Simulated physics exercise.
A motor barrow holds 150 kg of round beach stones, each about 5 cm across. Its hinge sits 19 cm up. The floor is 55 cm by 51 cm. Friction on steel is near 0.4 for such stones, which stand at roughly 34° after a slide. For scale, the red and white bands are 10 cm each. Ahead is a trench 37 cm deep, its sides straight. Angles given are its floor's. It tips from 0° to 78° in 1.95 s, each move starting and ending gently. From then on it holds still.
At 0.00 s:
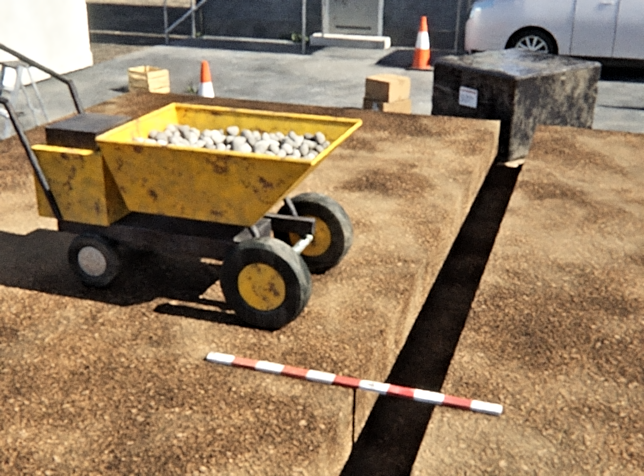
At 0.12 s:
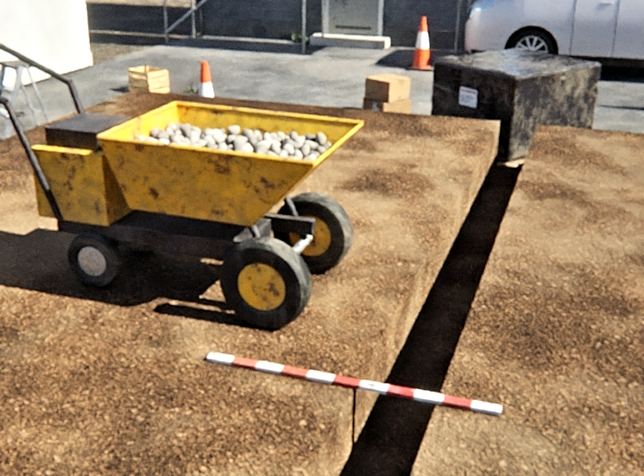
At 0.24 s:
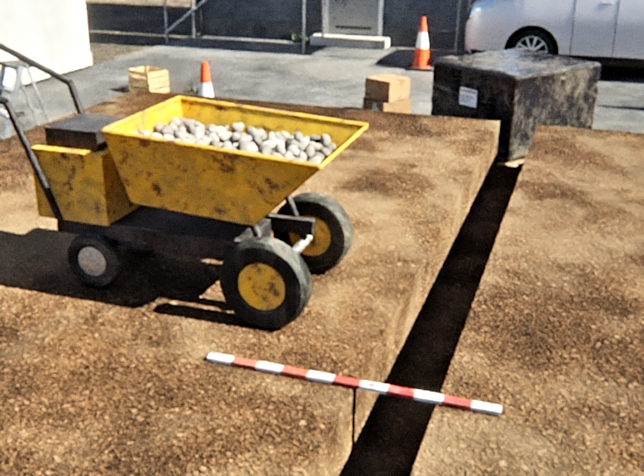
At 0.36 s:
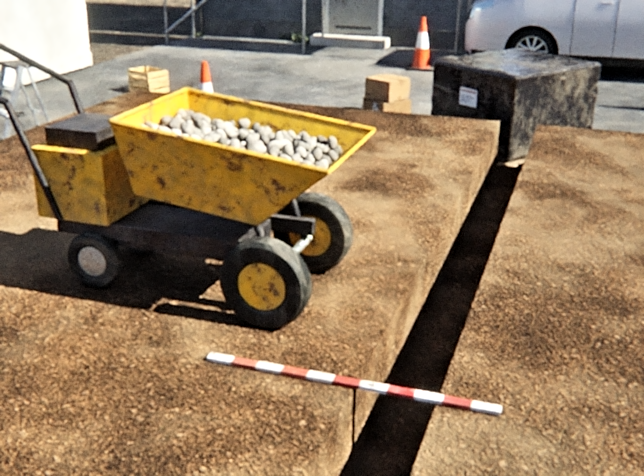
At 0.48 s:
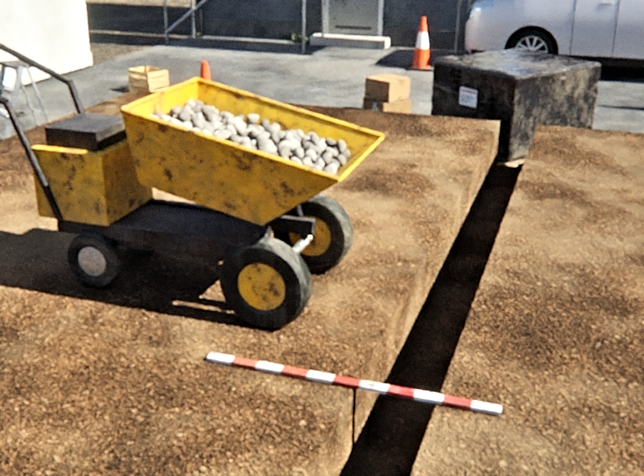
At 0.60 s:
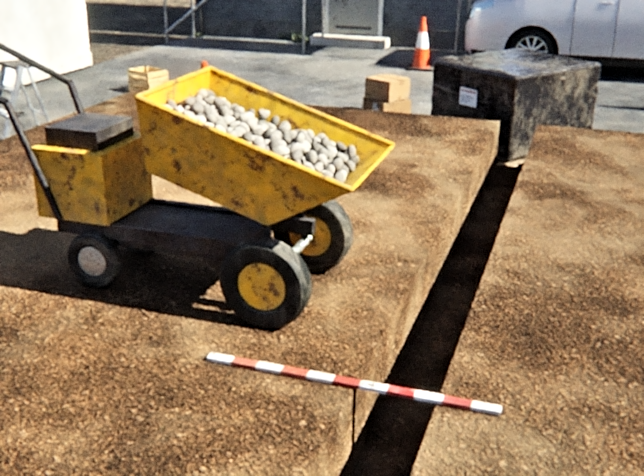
Yellow motor barrow raising the back of its skip, tilting a load of round grey stones rightward beside a narrow trench.
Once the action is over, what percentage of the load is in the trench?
About 61 in every hundred.
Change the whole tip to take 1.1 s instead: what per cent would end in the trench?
I'd put it at some 55 in a hundred.
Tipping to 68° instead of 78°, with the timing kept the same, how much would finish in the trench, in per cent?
Then about 55 per cent.
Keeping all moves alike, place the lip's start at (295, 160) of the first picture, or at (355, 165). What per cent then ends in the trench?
I'd expect close to 80 per cent at the first and 15 per cent at the second.
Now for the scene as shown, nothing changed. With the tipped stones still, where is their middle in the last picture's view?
Their middle lands near (448, 369).
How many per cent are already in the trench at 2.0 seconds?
Roughly 50 percent of the load.
After 1.5 s the floor is at 66°; 93 % in the skip, 7 % in the trench; the foremost stones are at (459, 319).
After 2.0 s the floor is at 78°; 12 % in the skip, 50 % in the trench, 38 % past the trench; the foremost stones are past the picture's edge.
After 2.4 s the floor is at 78°; 1 % in the skip, 60 % in the trench, 39 % past the trench; the foremost stones are past the picture's edge.
After 4.3 s the floor is at 78°; 0 % in the skip, 61 % in the trench, 39 % past the trench; the foremost stones are past the picture's edge.
